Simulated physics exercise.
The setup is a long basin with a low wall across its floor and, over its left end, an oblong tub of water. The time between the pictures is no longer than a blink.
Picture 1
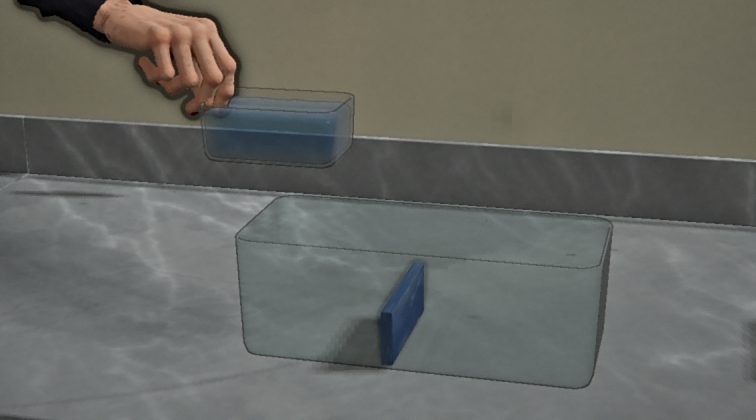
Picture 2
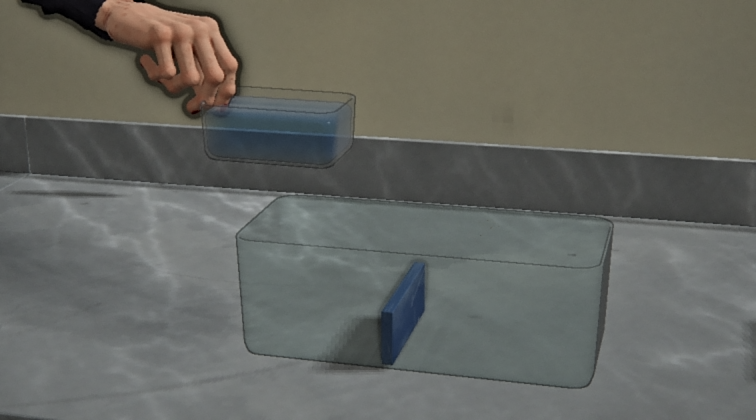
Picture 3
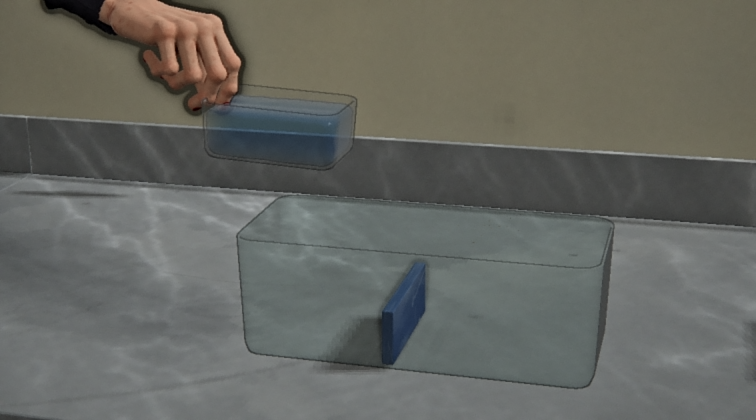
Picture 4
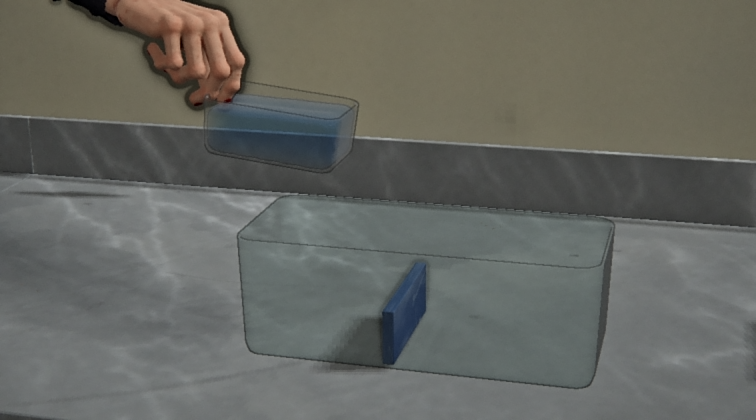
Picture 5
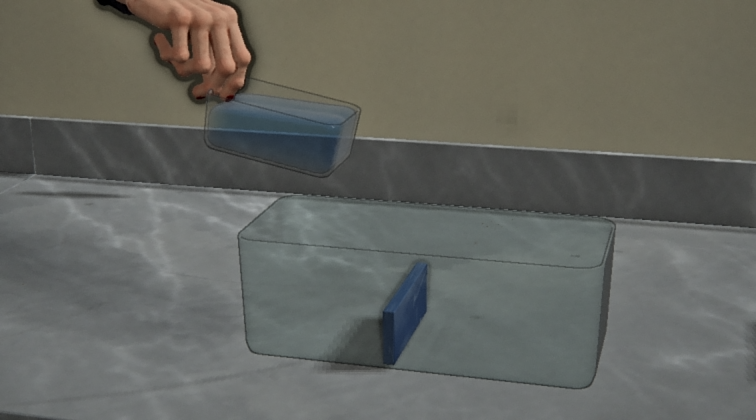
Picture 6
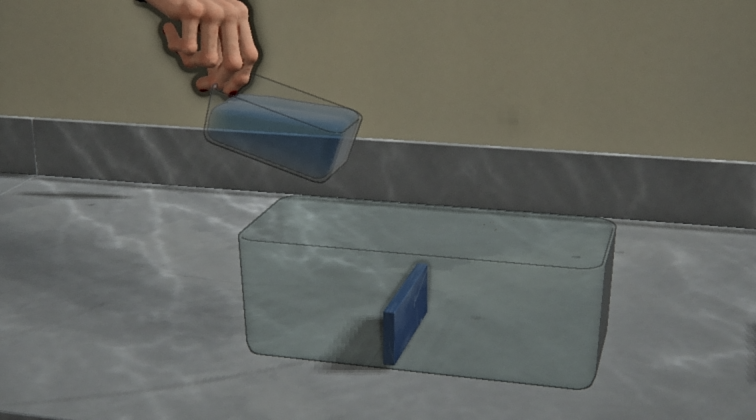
A hand held a small clear tub of blue water above the left end of a long, see-through basin with a low blue wall inside, then gradually tilted the tub down to the right.
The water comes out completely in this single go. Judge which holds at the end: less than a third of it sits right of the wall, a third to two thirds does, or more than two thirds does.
The share right of the wall does reach a third but does not go past two thirds.
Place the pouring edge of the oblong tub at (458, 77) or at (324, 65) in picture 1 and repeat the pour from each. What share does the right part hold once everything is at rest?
Roughly 95 % the first time and roughly 25 % the second.
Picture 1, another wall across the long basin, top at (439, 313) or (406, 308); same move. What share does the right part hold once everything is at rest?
The first position gives around 5 percent, the second around 50 percent.
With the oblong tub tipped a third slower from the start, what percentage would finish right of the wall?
Around 55 per cent ends up there.
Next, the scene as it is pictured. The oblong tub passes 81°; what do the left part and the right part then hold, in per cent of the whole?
20 percent or so left, 30 percent or so right.
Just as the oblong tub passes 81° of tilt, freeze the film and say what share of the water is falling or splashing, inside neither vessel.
Share in flight: Approx. 30 %.
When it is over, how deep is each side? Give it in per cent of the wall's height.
Roughly 20 percent left, 10 percent right.
A moment on, the tilt is 81° and 19 per cent is still to pour, 21 is left of the wall and 28 right of it.
Next, the tilt is 111° and 2 per cent is still to pour, 52 is left of the wall and 43 right of it.
Then the tilt is 112° and 0 per cent is still to pour, 55 is left of the wall and 44 right of it.
Later the tilt is 112° and 0 per cent is still to pour, 55 is left of the wall and 44 right of it.
In the end 55 per cent lies left of the wall, 44 right of it and 1 outside.
